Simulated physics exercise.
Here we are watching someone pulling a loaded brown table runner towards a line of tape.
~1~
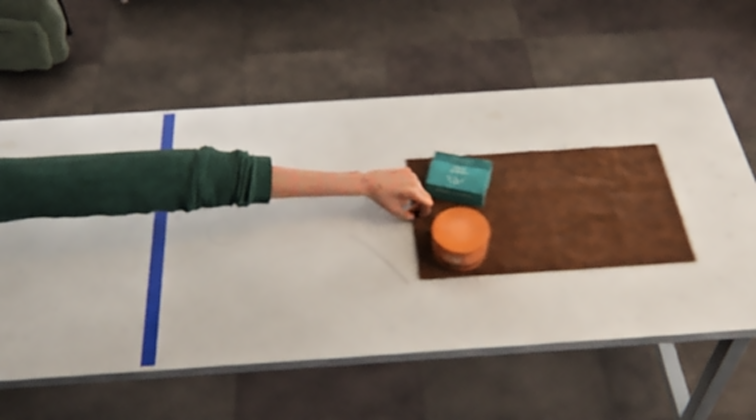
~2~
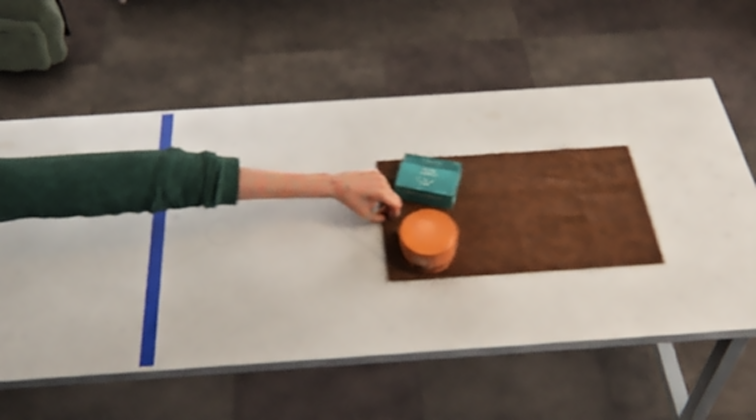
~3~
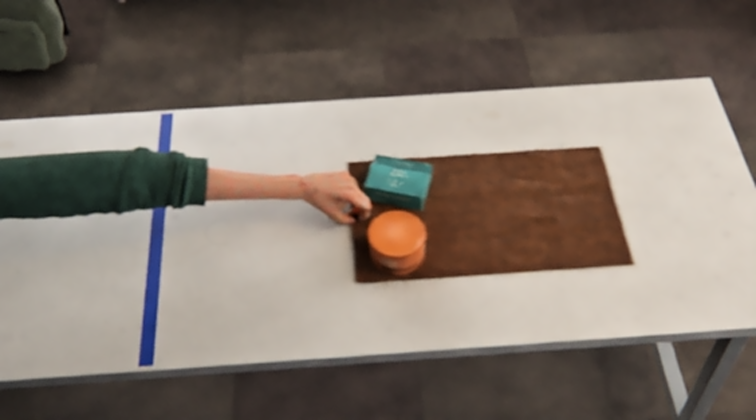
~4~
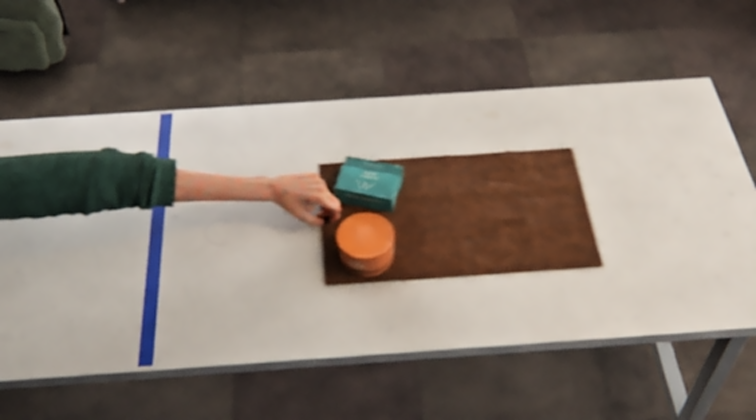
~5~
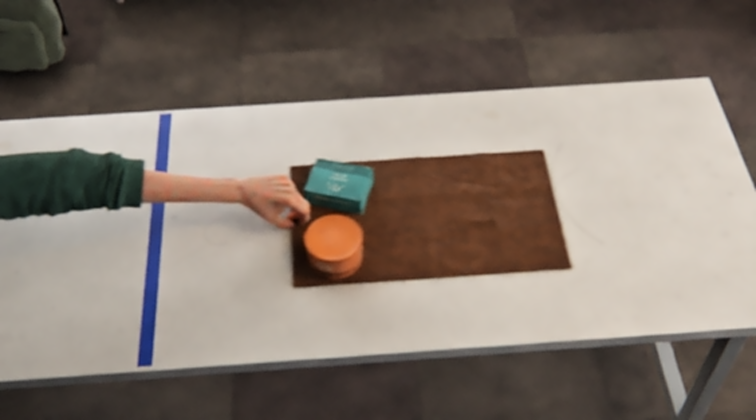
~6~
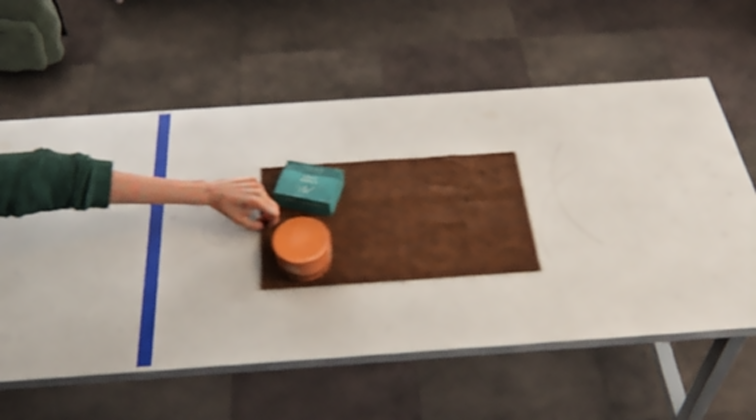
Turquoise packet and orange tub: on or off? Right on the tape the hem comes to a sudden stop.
Turquoise packet - off; orange tub - off.
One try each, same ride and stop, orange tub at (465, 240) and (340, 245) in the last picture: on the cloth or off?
Try one: It rides out the stop; try two: It gets flung off.
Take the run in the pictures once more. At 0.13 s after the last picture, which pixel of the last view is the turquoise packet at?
It is near (233, 193) at that moment.
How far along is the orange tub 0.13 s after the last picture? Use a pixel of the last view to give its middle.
(222, 255), or close to it.
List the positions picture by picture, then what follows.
The first frame shows table runner end (420, 279); turquoise packet (459, 172); orange tub (461, 230); tape (150, 343).
The second frame shows table runner end (388, 282), far hem (665, 263); orange tub (429, 232).
The third frame shows table runner end (356, 283); turquoise packet (399, 175).
The fourth frame shows table runner end (325, 285), far hem (603, 266); orange tub (365, 235).
The fifth frame shows table runner end (293, 287); turquoise packet (339, 179).
The sixth frame shows table runner end (261, 290), far hem (541, 270); turquoise packet (308, 181); orange tub (301, 240); tape (146, 343).
Then, 0.13 s on from there, hem short of the tape; turquoise packet on the cloth near (233, 193); orange tub on the cloth near (222, 255).
Then, 0.24 s on from there, hem at the tape; turquoise packet on the cloth near (172, 197); orange tub on the cloth near (158, 260).
In the end, hem at the tape; turquoise packet ahead of the hem near (96, 203); orange tub ahead of the hem near (82, 266). The turquoise packet leaves the cloth and the orange tub shoots off the front.
